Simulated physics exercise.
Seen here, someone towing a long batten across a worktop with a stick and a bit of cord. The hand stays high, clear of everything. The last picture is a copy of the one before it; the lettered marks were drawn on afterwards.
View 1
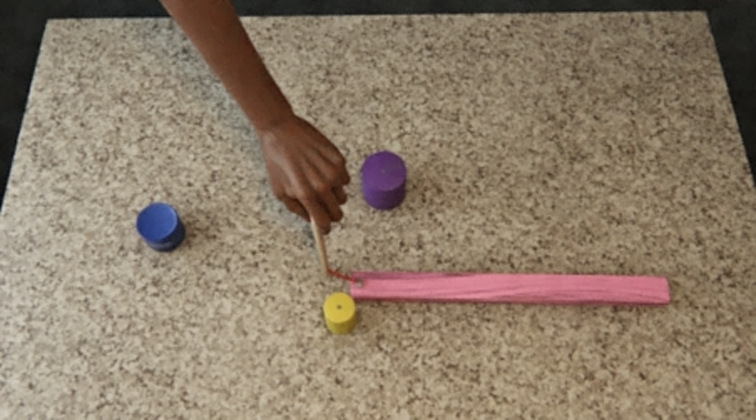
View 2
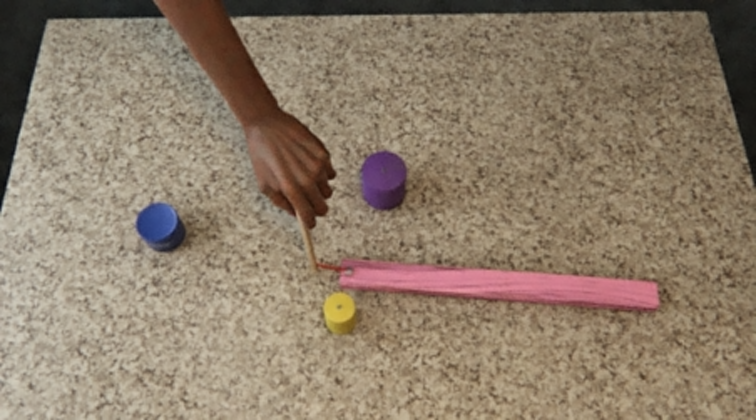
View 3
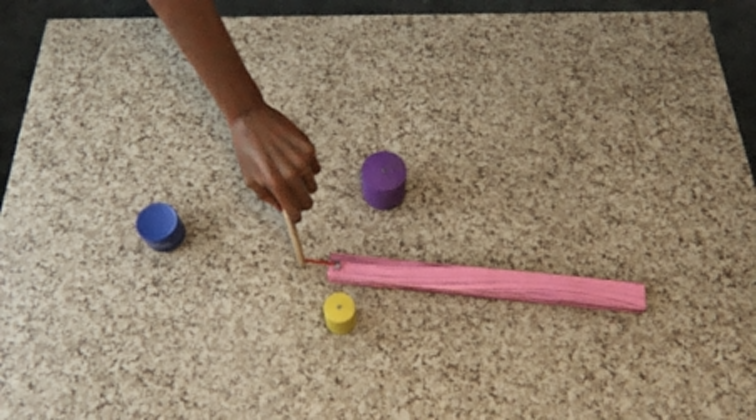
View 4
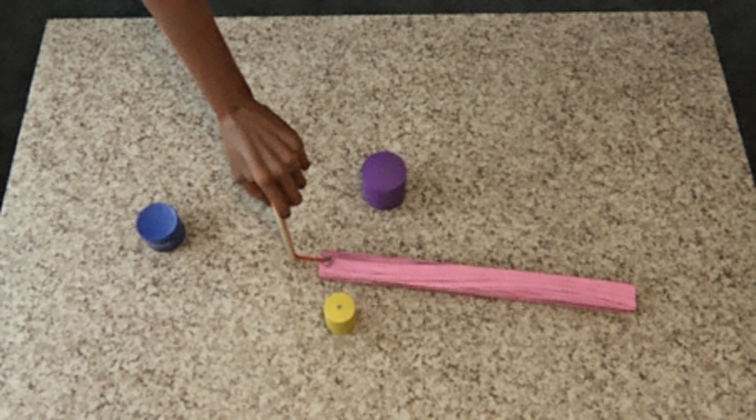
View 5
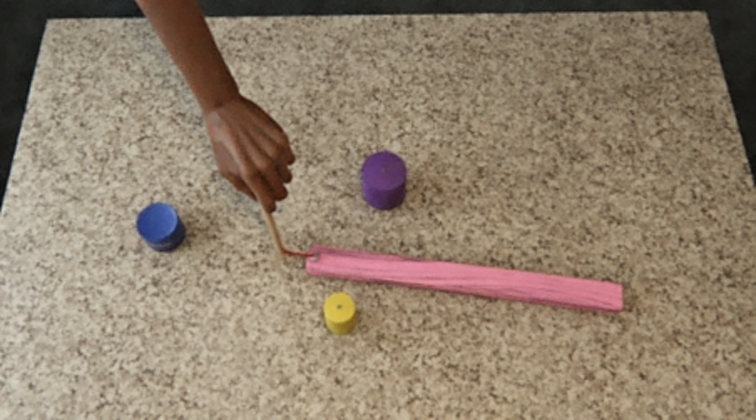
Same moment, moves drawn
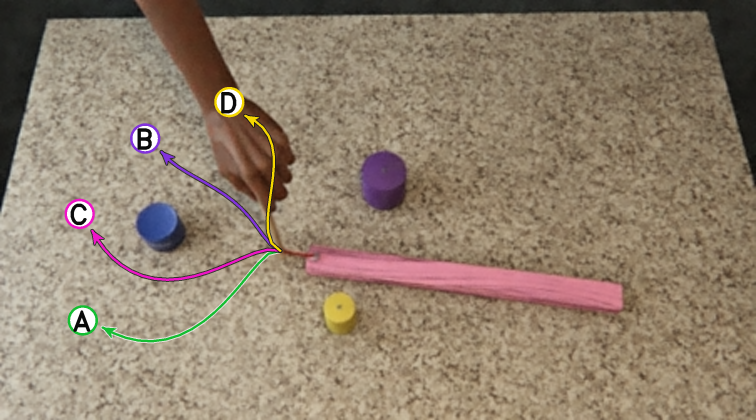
A long pink batten lies across the right and centre of a speckled worktop, seen from above at an angle by a still camera. A blue tub sits at left, a purple tin stands above the batten, and a small yellow candle is below its left end. Reaching from the top, a hand holding a stick with a short cord tows the batten slowly left and slightly upward, touching none of them.
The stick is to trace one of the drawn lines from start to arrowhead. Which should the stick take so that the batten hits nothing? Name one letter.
With B nothing is hit.
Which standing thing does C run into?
It is the blue tub.
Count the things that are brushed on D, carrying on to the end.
One.
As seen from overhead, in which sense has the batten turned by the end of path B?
Clockwise.
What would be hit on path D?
The purple tin.
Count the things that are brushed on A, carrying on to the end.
In all, one.
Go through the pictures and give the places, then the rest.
In the first frame, blue tub (162, 228); yellow candle (340, 314); pink batten (509, 286).
In the second frame, pink batten (499, 283); blue tub (162, 228).
In the third frame, pink batten (486, 280); purple tin (384, 181).
In the fourth frame, pink batten (476, 279); yellow candle (340, 314).
In the fifth frame, pink batten (463, 277); blue tub (162, 228); yellow candle (340, 314); purple tin (384, 181).
On the marked copy, A from (280, 251) via (203, 321) to (102, 328); B from (280, 251) via (225, 194) to (161, 152); C from (280, 251) via (167, 280) to (92, 231); D from (280, 251) via (273, 177) to (245, 116).
Following B. Soon after the start, foot of the stick (240, 208), middle of the batten (410, 259).
Later, foot of the stick (194, 177), middle of the batten (354, 236).
In the end, foot of the stick (158, 147), middle of the batten (308, 215); nothing has been touched.
As for the rest, A meets the yellow candle; C meets the blue tub; D meets the purple tin.
